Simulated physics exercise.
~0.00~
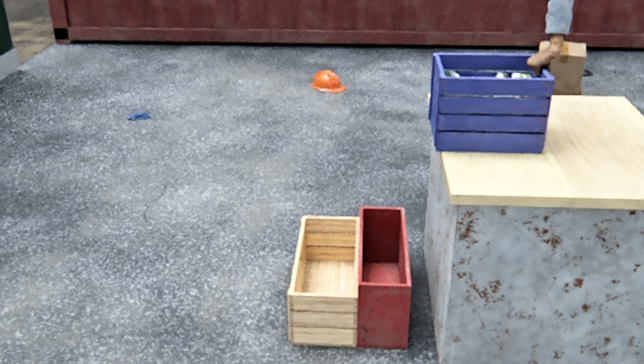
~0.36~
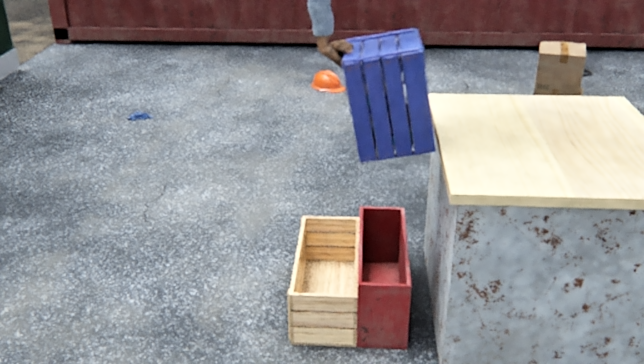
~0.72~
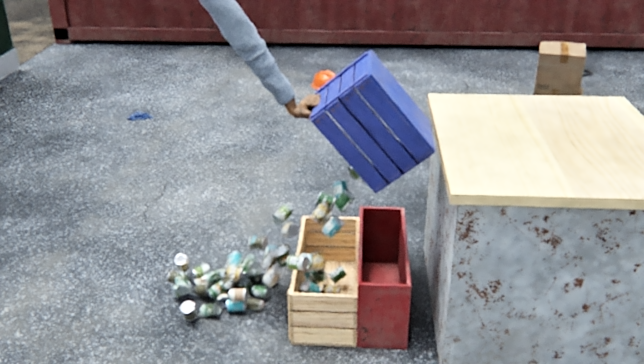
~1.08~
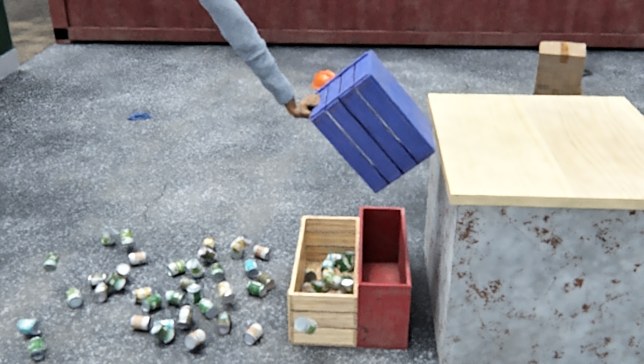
The clip opens on a blue slatted tote resting on a pale-topped bench, with an empty red trough and an empty wooden trough on the speckled ground below to its left. A hand swings up the back of the tote, tipping it over the bench's left edge until it stands on its side in the air. The tote tilts further, and small tins pour from it, flying left past the red trough. Some drop into the wooden trough while many more land beyond it. Finally, the tote hangs steeply tipped, the tins lie scattered mostly across the ground at left, and the red trough remains empty.
